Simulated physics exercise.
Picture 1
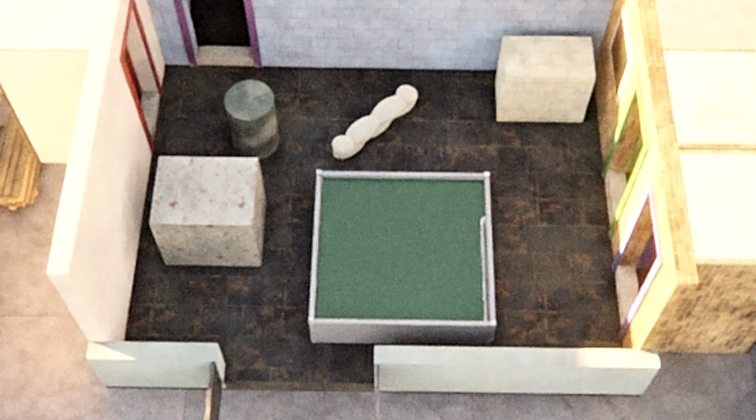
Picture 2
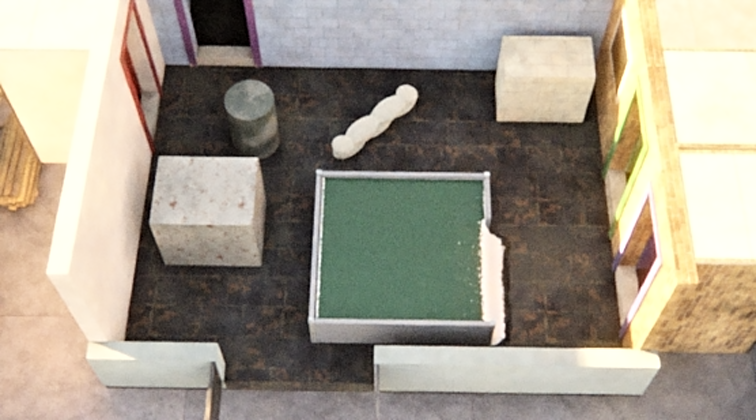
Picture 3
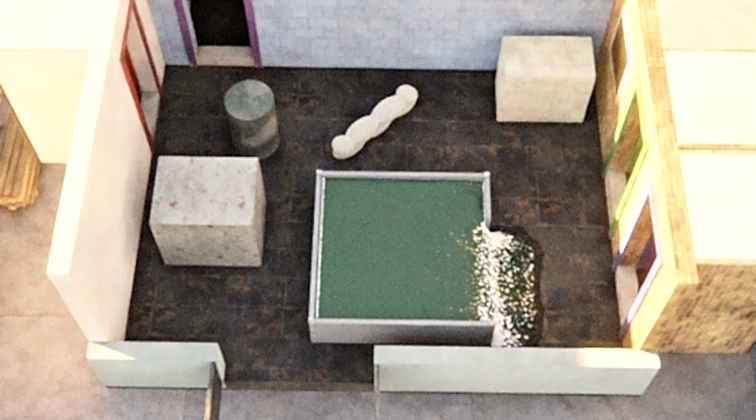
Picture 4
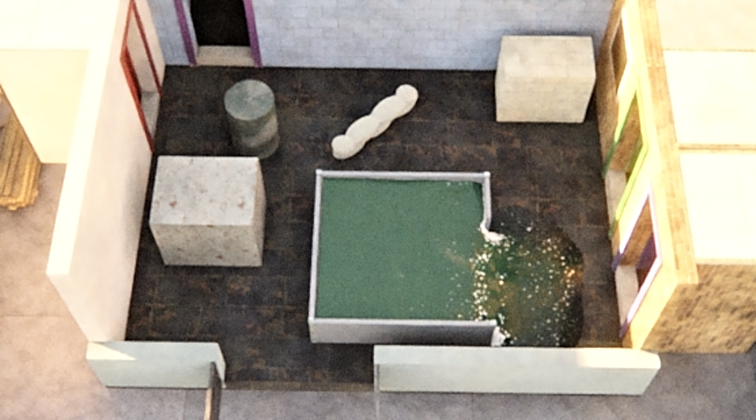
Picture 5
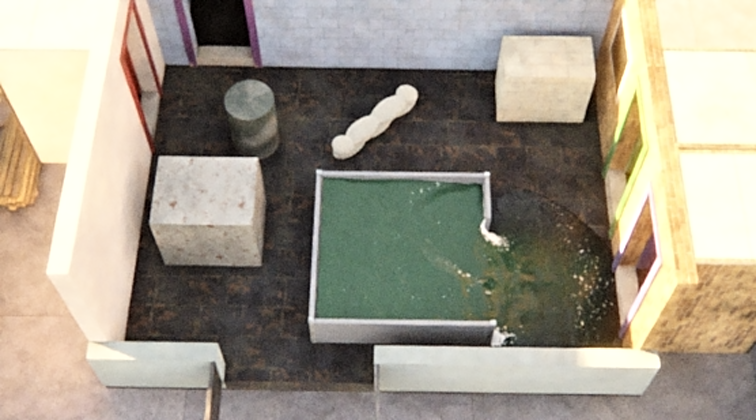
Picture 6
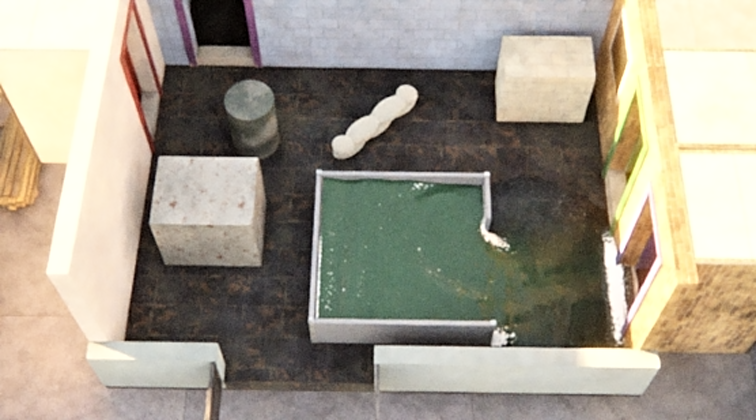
At first, a rectangular tank of green water stands full and still in a walled yard, among pale blocks, a grey cylinder and a twisted white shape. Then its right side gives way, and water pours through the gap, spreading rightward in a foamy, speckled sheet until white froth lines the right wall.
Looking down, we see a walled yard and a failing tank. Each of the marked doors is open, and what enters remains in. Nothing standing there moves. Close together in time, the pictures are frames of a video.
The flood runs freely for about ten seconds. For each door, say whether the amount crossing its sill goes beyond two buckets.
Outcome: Blue door: More than two buckets; green door: No more than two buckets; purple door: No more than two buckets; red door: No more than two buckets.
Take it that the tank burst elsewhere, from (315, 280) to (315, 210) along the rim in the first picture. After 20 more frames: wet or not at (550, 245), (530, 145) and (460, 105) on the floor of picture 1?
Unwetted, unwetted, submerged.
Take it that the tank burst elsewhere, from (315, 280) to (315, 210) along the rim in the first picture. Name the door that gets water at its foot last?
My answer is the blue door.
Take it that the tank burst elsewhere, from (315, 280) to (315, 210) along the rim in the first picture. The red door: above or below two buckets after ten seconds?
I'd say the red door stays shy of the line.
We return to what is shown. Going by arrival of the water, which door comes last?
The red door.
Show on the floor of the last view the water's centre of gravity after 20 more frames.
At roughly (488, 253).
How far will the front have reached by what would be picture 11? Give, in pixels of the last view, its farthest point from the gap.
The front tops out at about (596, 145).
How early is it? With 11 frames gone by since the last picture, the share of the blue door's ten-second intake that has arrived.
It should be near 60 percent of the ten-second total.
A moment on, water covers 20 % of the floor; the blue door over two buckets in, the green door wet at the sill, nothing in, the purple door not reached, the red door not reached.
Next, water covers 25 % of the floor; the blue door far over two buckets in, the green door wet at the sill, nothing in, the purple door not reached, the red door not reached.
Then, water covers 45 % of the floor; the blue door far over two buckets in, the green door wet at the sill, nothing in, the purple door not reached, the red door not reached.
Later, water covers 80 % of the floor; the blue door far over two buckets in, the green door wet at the sill, nothing in, the purple door wet at the sill, nothing in, the red door not reached.
In the end, water covers 95 % of the floor; the blue door far over two buckets in, the green door wet at the sill, nothing in, the purple door wet at the sill, nothing in, the red door wet at the sill, nothing in.
